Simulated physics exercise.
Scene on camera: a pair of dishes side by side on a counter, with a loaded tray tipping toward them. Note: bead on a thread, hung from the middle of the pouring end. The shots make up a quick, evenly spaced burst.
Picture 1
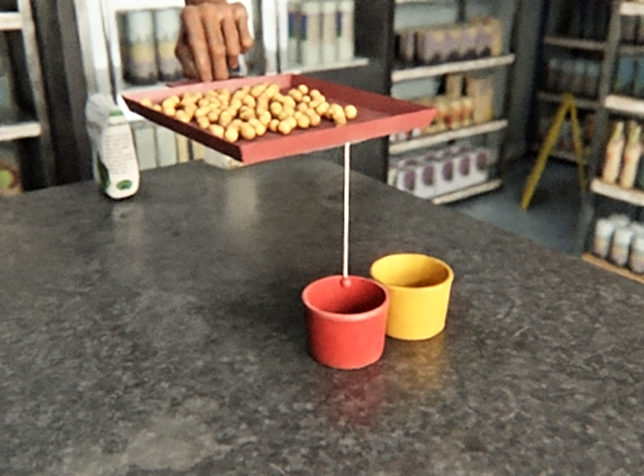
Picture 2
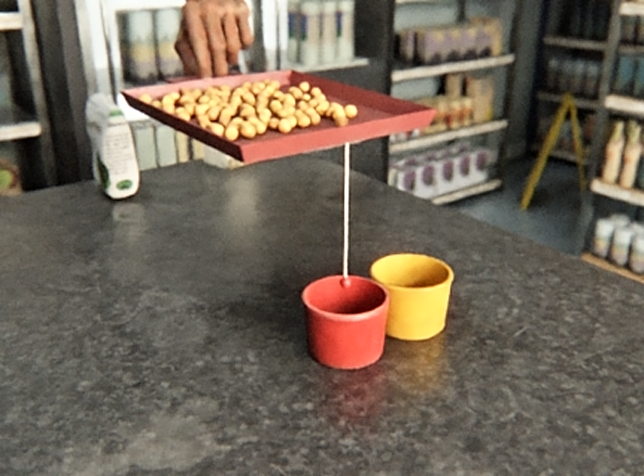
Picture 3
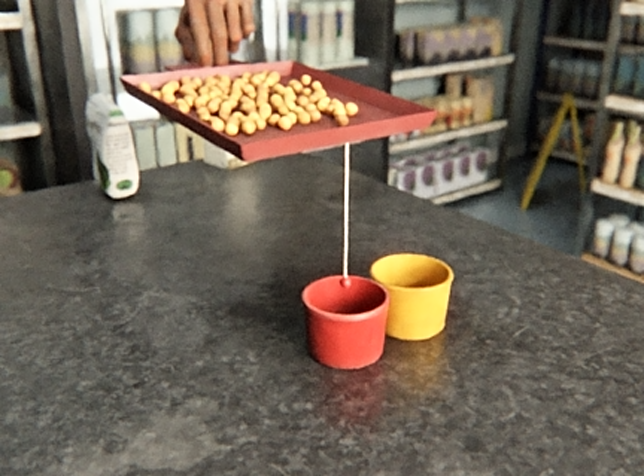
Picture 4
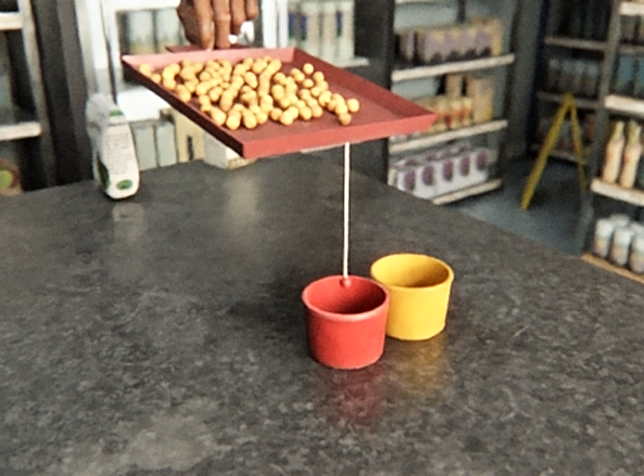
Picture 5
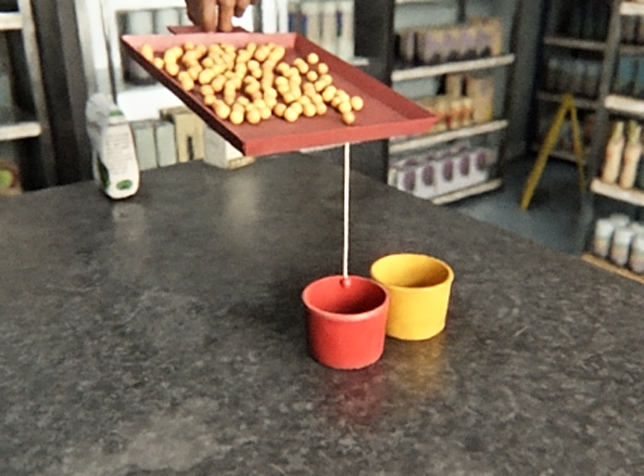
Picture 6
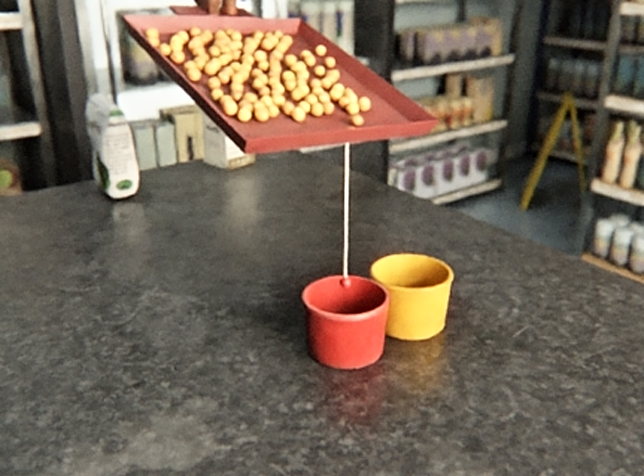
A hand steadily raises the far side of a red tray and its round beads shift.
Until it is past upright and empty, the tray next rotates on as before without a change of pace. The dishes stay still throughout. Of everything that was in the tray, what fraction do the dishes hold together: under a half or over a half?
Together they hold under a half.
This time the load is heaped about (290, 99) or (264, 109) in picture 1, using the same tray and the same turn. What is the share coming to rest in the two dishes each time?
Try 1: 10 %; try 2: 10 %.
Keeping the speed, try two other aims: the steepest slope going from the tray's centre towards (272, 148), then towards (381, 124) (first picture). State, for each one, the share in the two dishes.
0 %, give or take, and then 50 %.
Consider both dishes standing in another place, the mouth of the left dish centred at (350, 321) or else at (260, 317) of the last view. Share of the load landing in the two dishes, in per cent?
Around 60 and around 0 per cent, in that order.
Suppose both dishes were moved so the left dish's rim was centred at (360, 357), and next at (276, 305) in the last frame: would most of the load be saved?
For the two tries in order: Not as much as half, not as much as half.
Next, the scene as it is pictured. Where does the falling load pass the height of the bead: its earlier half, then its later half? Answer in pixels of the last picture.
Half one: (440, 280), half two: (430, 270).
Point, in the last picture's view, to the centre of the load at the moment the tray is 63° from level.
Load centre: Approx. (403, 138).
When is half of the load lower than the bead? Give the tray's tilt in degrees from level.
Angle: Close to 80°.
Soon after the last picture, tray tipped steeply; about two thirds on the tray; about a quarter outside both; about a quarter in the air.
A little later, tray tipped past a quarter turn; a small part in the right dish; most outside both; a small part in the air.
Later still, tray tipped past a quarter turn; about a quarter in the right dish; most outside both.
By the end, tray tipped past a quarter turn; none in the left dish; about a quarter in the right dish; most outside both.
